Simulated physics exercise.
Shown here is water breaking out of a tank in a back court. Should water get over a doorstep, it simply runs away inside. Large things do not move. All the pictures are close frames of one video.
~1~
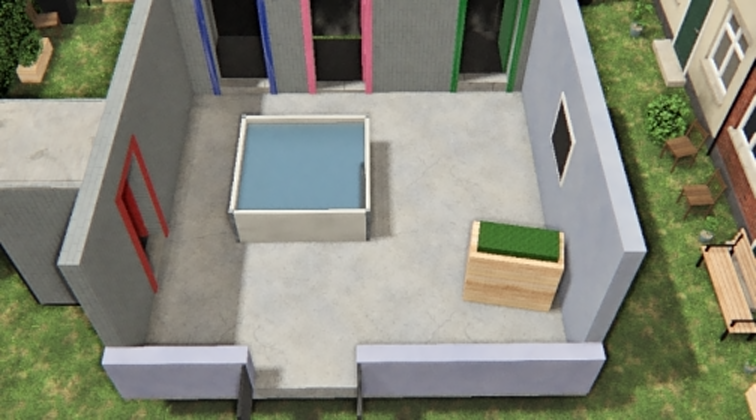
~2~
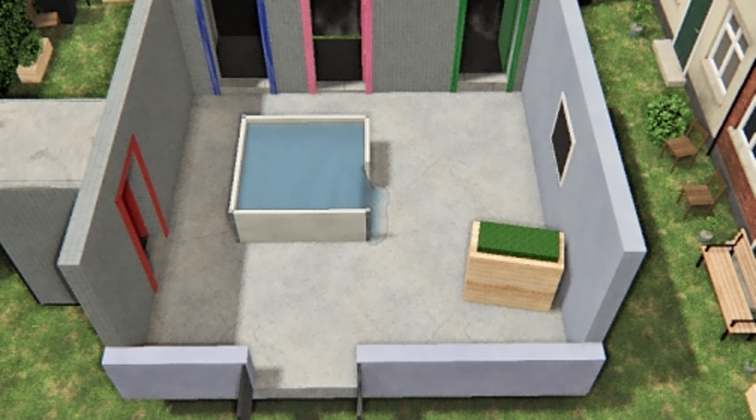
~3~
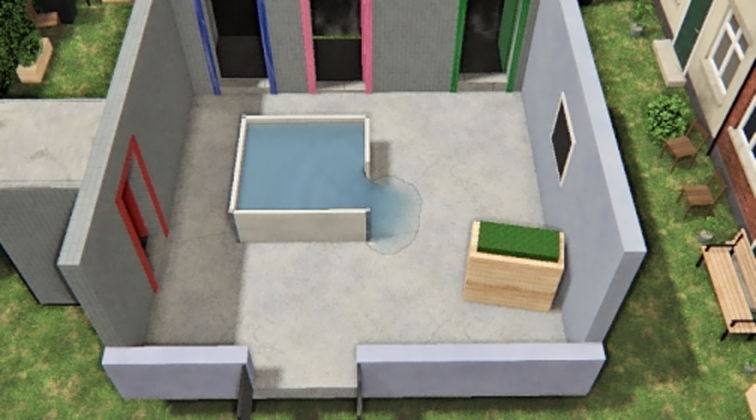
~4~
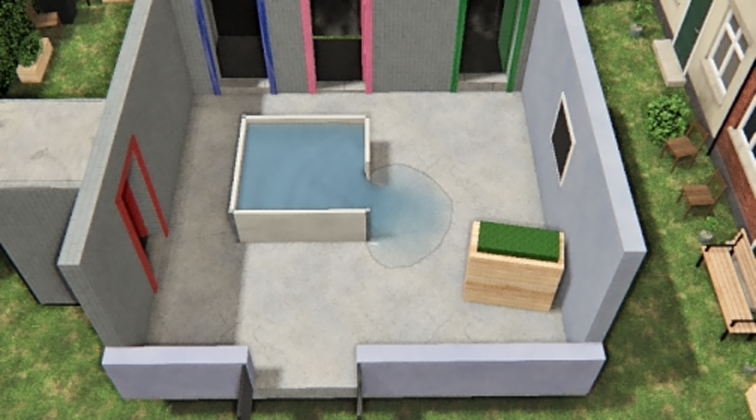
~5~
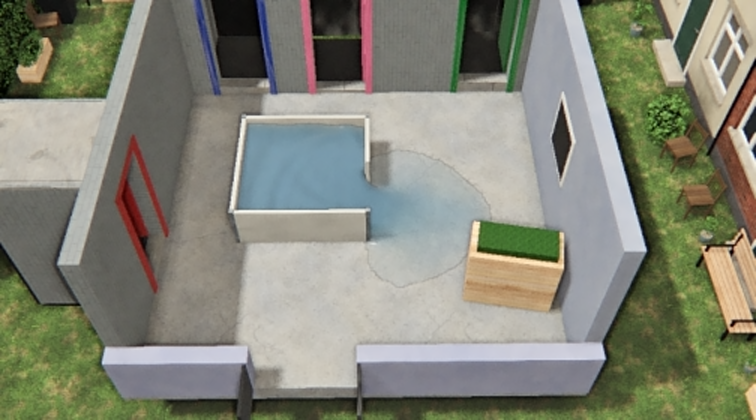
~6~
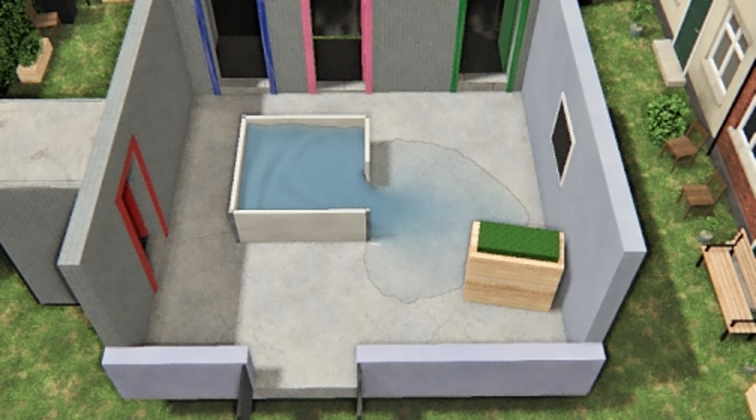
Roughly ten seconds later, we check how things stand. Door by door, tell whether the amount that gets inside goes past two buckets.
In the end the pink door stays inside what's allowed there, the red door stays inside what's allowed there, the blue door stays inside what's allowed there, the green door stays inside what's allowed there.
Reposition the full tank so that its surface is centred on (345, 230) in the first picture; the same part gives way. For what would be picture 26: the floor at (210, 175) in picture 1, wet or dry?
That patch would be not reached, I'd say.
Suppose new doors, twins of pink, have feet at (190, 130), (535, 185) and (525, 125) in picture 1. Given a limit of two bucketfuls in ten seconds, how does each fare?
The first new doorway tops it, the second tops it, the third tops it.
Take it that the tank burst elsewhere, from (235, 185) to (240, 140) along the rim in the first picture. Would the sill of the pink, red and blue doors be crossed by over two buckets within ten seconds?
The pink door falls short, the red door tops the limit and the blue door tops the limit.
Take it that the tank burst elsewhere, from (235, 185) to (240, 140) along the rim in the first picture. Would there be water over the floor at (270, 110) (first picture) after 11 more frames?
Submerged.
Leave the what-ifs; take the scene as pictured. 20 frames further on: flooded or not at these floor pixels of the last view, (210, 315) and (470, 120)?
The first is spared, the second inundated.
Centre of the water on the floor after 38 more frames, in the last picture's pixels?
Around pixel (388, 196).
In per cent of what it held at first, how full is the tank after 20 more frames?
I'd put it at some 40 per cent.
A moment on, water covers 30 % of the floor; the pink door not reached, the red door not reached, the blue door not reached, the green door not reached.
Next, water covers 35 % of the floor; the pink door not reached, the red door not reached, the blue door not reached, the green door wet at the sill, nothing in.
Then, water covers 50 % of the floor; the pink door not reached, the red door not reached, the blue door not reached, the green door wet at the sill, nothing in.
Later, water covers 80 % of the floor; the pink door wet at the sill, nothing in, the red door not reached, the blue door wet at the sill, nothing in, the green door under two buckets in.
In the end, water covers 95 % of the floor; the pink door wet at the sill, nothing in, the red door wet at the sill, nothing in, the blue door wet at the sill, nothing in, the green door under two buckets in.
